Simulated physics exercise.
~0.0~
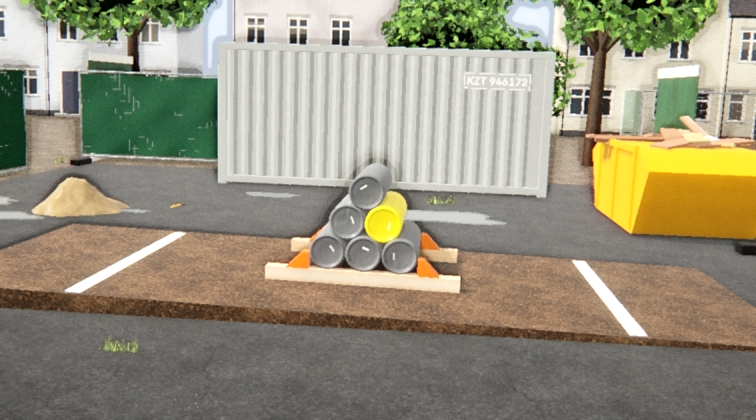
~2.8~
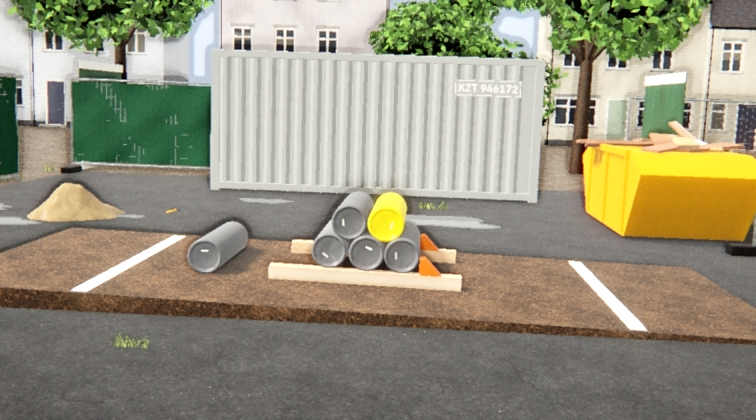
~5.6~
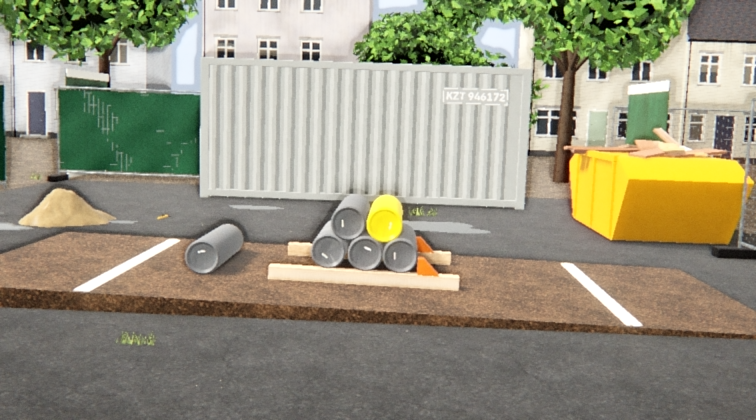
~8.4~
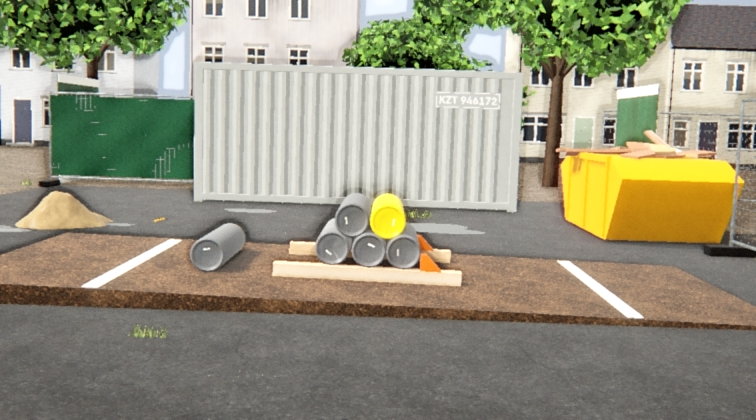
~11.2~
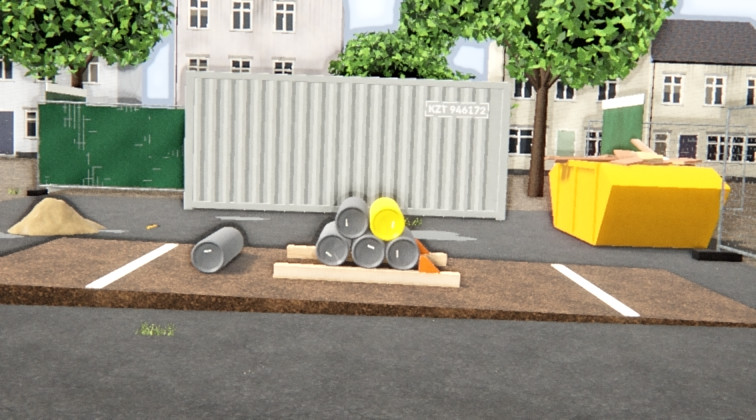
The top grey cylinder rolled down the left side of the stack and came to rest on the soil beside the left white line, while the yellow one and the other grey ones stayed piled up on the timbers.
